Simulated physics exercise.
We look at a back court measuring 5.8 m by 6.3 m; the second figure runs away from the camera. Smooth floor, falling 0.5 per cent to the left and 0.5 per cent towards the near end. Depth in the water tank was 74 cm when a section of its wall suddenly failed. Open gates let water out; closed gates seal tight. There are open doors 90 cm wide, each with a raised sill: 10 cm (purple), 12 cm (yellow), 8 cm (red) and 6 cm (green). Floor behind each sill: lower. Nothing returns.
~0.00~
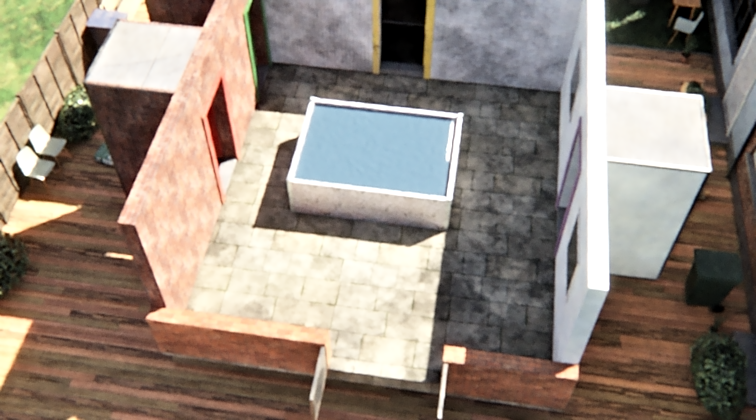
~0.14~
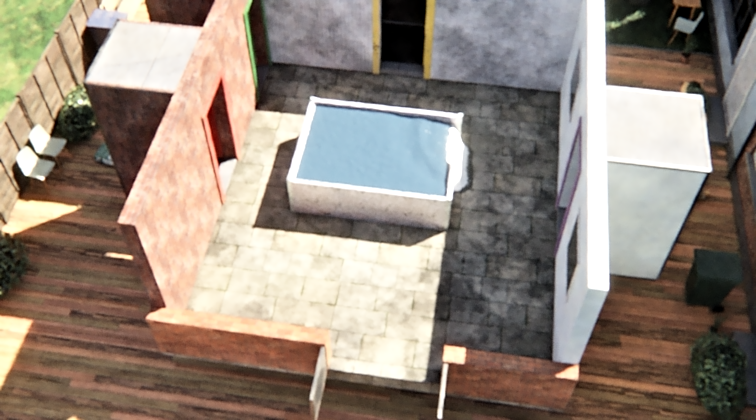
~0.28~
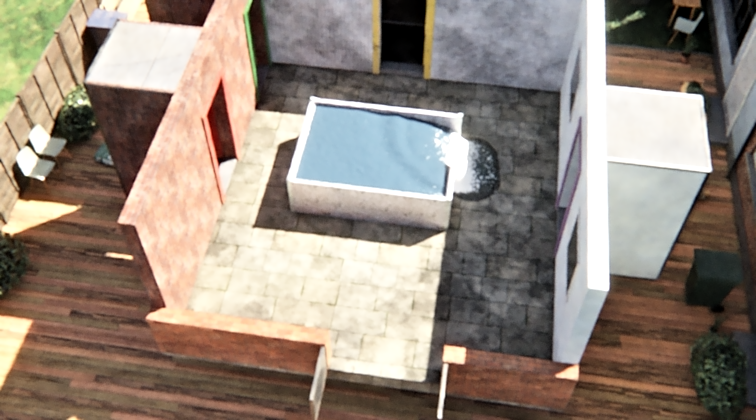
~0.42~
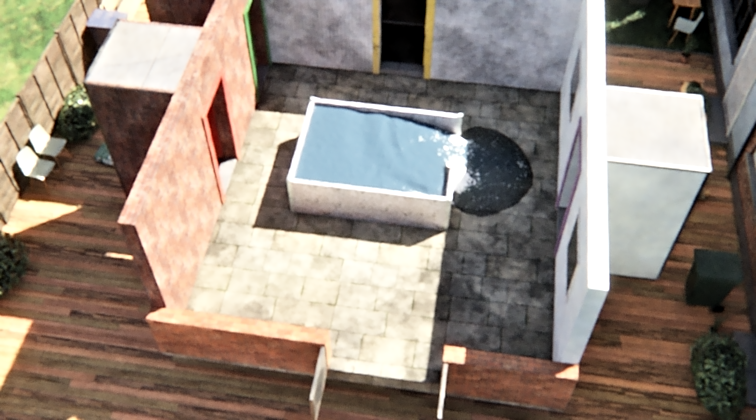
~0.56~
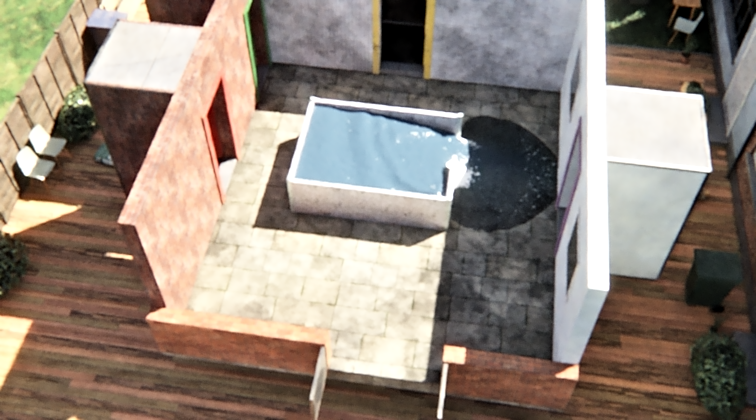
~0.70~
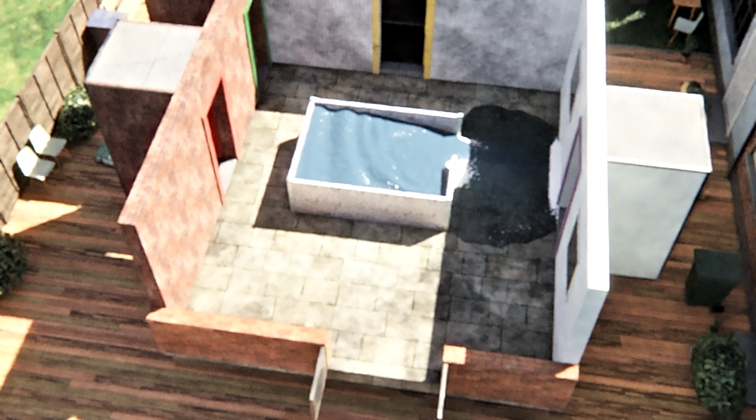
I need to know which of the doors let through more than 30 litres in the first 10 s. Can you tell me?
The purple door will most likely bust the limit. The yellow door will most likely respect the limit. The red door will most likely respect the limit. The green door will most likely bust the limit.
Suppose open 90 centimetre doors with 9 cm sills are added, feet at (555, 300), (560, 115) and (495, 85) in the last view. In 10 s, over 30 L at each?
Note, doorways in listed order: Stays short, goes beyond, goes beyond.
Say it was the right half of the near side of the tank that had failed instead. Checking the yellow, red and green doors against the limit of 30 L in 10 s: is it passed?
The yellow door comes out less than that, the red door less than that and the green door less than that.
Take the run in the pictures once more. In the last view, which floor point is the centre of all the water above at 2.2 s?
Close to (434, 174) in the last picture.
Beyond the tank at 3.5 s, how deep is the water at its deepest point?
Depth max: Approx. 31 cm.
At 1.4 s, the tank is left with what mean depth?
I'd put the mean depth near 55 centimetres.
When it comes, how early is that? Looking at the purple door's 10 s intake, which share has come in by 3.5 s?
Share by then: ~ 75 %.
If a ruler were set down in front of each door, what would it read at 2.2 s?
In cm: Purple 22, yellow 0, red 0, green 0.
After 1.4 s water covers 20 % of the floor and is deepest (43 cm) near (547, 174); purple door 21 cm at the sill, 13 L in, yellow door not reached, red door not reached, green door not reached.
After 2.2 s water covers 30 % of the floor and is deepest (46 cm) near (560, 98); purple door 22 cm at the sill, 49 L in, yellow door not reached, red door not reached, green door not reached.
After 3.5 s water covers 55 % of the floor and is deepest (31 cm) near (559, 104); purple door 16 cm at the sill, 97 L in, yellow door 6 cm at the sill, 0 L in, red door not reached, green door not reached.
After 6.0 s water covers 90 % of the floor and is deepest (22 cm) near (550, 97); purple door 12 cm at the sill, 127 L in, yellow door 6 cm at the sill, 0 L in, red door 5 cm at the sill, 0 L in, green door 18 cm at the sill, 119 L in.
After 10.0 s water covers 95 % of the floor and is deepest (14 cm) near (204, 257); purple door 8 cm at the sill, 133 L in, yellow door 4 cm at the sill, 0 L in, red door 5 cm at the sill, 0 L in, green door 12 cm at the sill, 249 L in.
